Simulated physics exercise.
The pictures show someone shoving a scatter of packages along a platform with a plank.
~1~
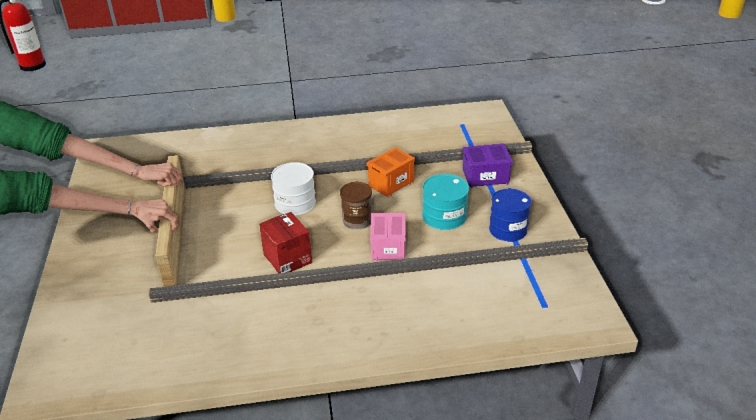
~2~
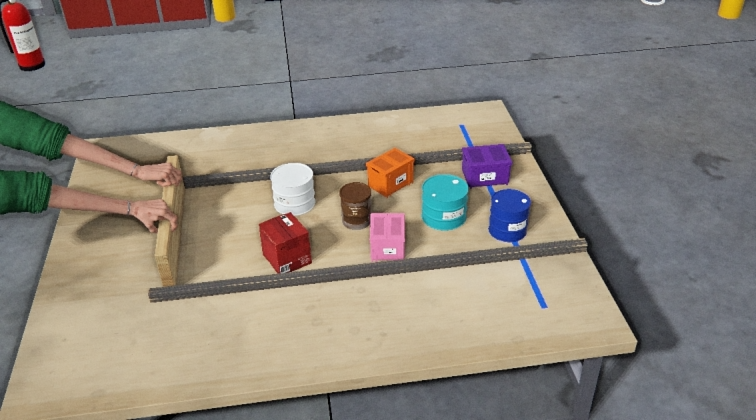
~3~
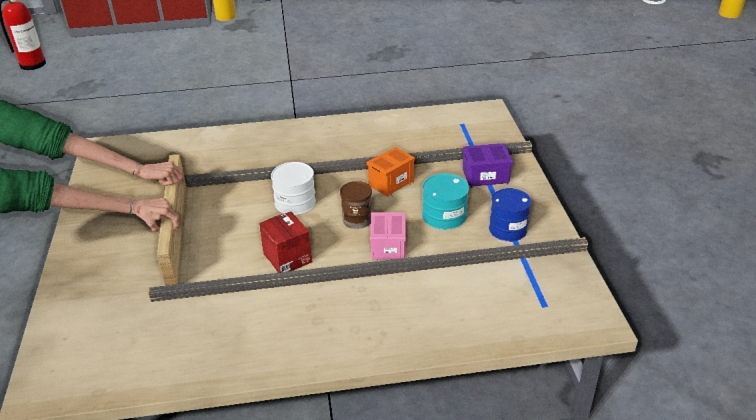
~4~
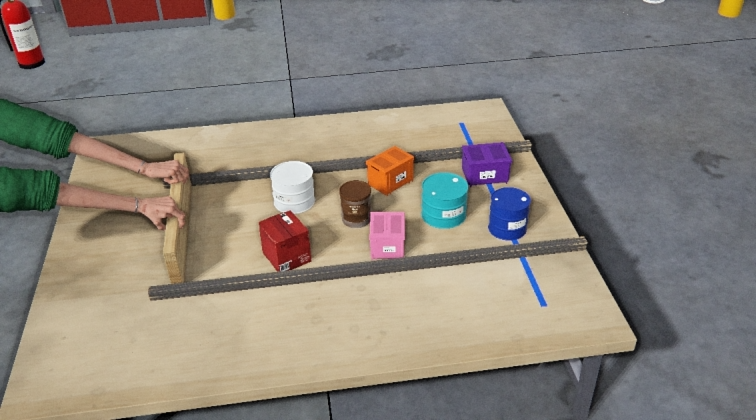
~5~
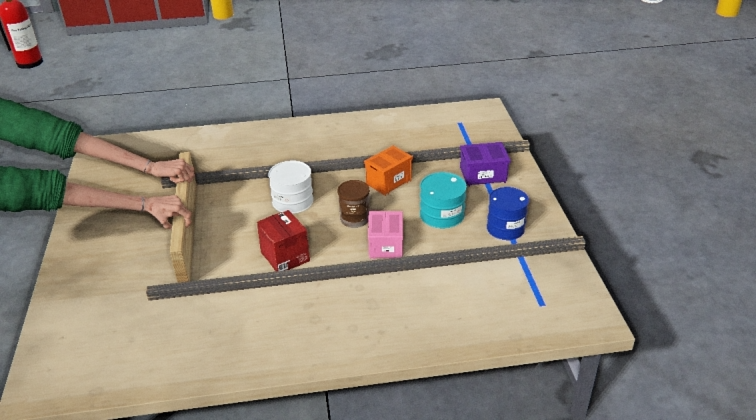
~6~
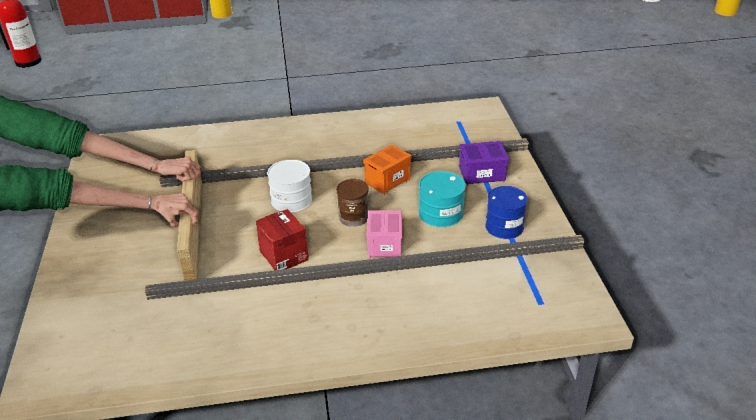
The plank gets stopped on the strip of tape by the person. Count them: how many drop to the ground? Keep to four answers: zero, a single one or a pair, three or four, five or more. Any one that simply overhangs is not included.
You'd find the ones that came down come in at a one or two here.
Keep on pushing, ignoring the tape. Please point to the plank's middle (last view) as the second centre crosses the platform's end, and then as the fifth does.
Near (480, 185) and (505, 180).
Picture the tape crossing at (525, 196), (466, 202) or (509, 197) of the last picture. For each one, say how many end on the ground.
It would be 5, 0 and 5.
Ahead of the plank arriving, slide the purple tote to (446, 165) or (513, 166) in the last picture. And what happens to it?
In that order: Ends up off, then ends up off.
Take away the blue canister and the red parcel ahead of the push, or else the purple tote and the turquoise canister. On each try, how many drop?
The first count is 1 and the second is 1.
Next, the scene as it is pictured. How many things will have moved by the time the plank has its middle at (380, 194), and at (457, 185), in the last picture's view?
First 5, after that 8.
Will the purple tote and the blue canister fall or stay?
At the finish the purple tote is gone, and the blue canister is gone.
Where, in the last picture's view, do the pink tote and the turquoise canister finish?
The pink tote ends up near (562, 221), and the turquoise canister near (548, 192).
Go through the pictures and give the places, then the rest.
The first picture shows purple tote (487, 166); blue canister (510, 215); turquoise canister (445, 202); plank (172, 219); tape (497, 202).
The second picture shows blue canister (509, 216); pink tote (388, 237).
The third picture shows turquoise canister (445, 201); white canister (294, 188).
The fourth picture shows purple tote (486, 164); plank (179, 217).
The fifth picture shows blue canister (507, 213); orange tote (389, 171).
The sixth picture shows purple tote (483, 163); blue canister (506, 212); turquoise canister (442, 199); plank (191, 214); tape (494, 199).
Soon after, none off yet; purple tote at rest near (483, 163); blue canister at rest near (506, 212); turquoise canister at rest near (442, 199).
Then, none off yet; purple tote at rest near (484, 163); blue canister at rest near (506, 212); turquoise canister moved a little near (449, 199).
By the end, the number that fall off is one or two; fallen, blue canister and purple tote.
